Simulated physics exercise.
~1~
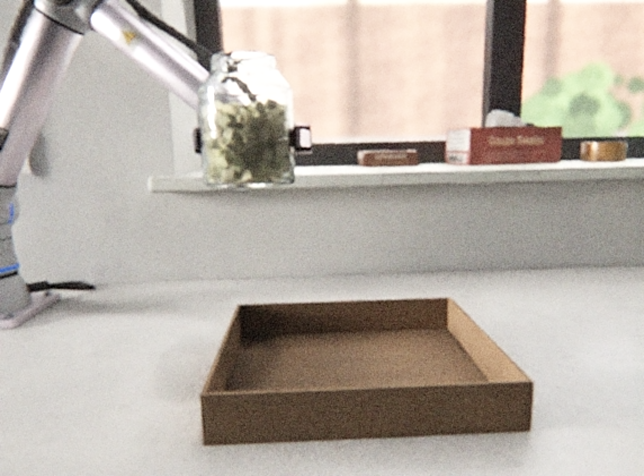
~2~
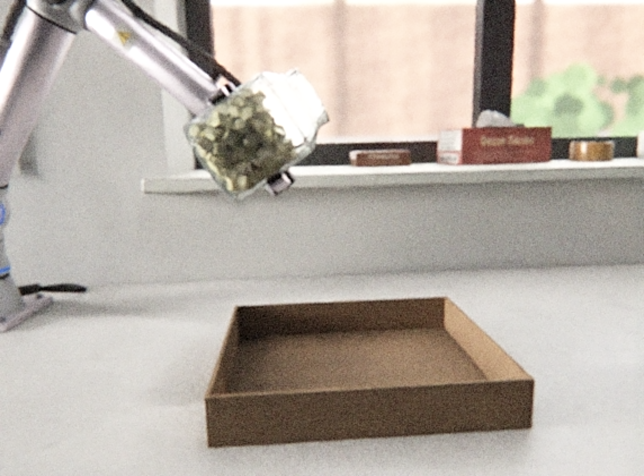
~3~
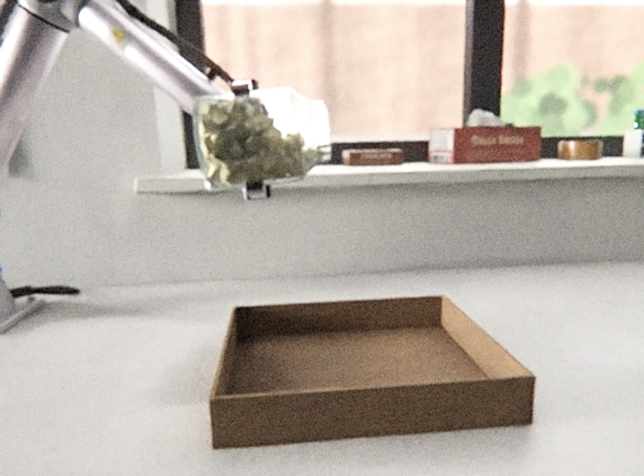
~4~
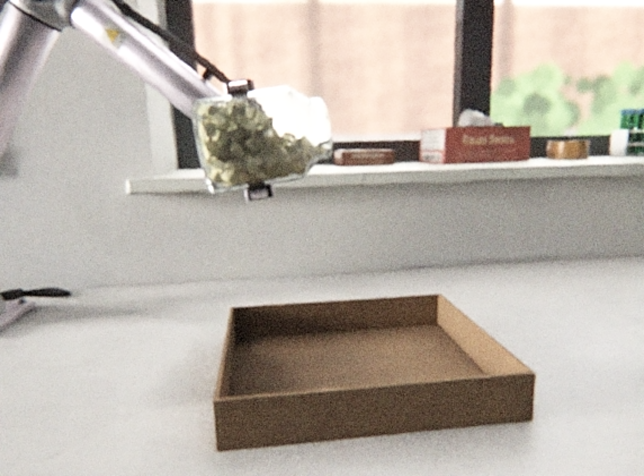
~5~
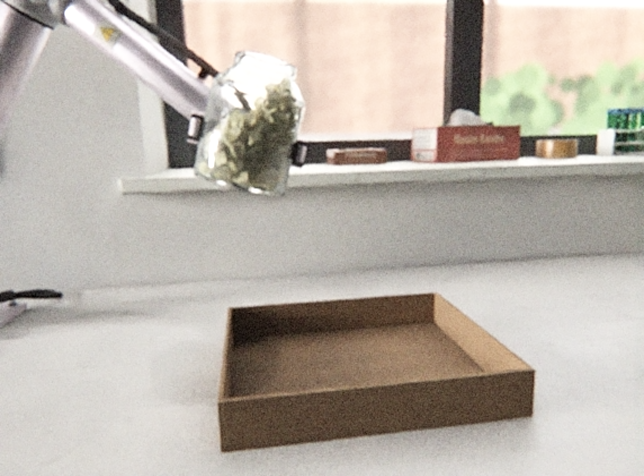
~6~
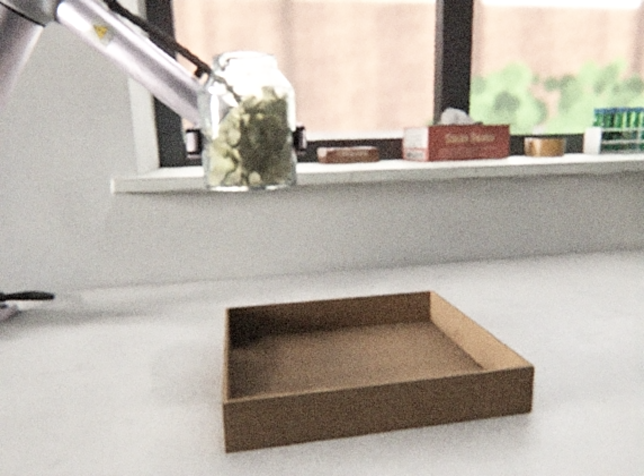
Glass jar of greenish chunks tipping onto its side in a robot arm's grip above an empty tray, then returning upright, still filled.
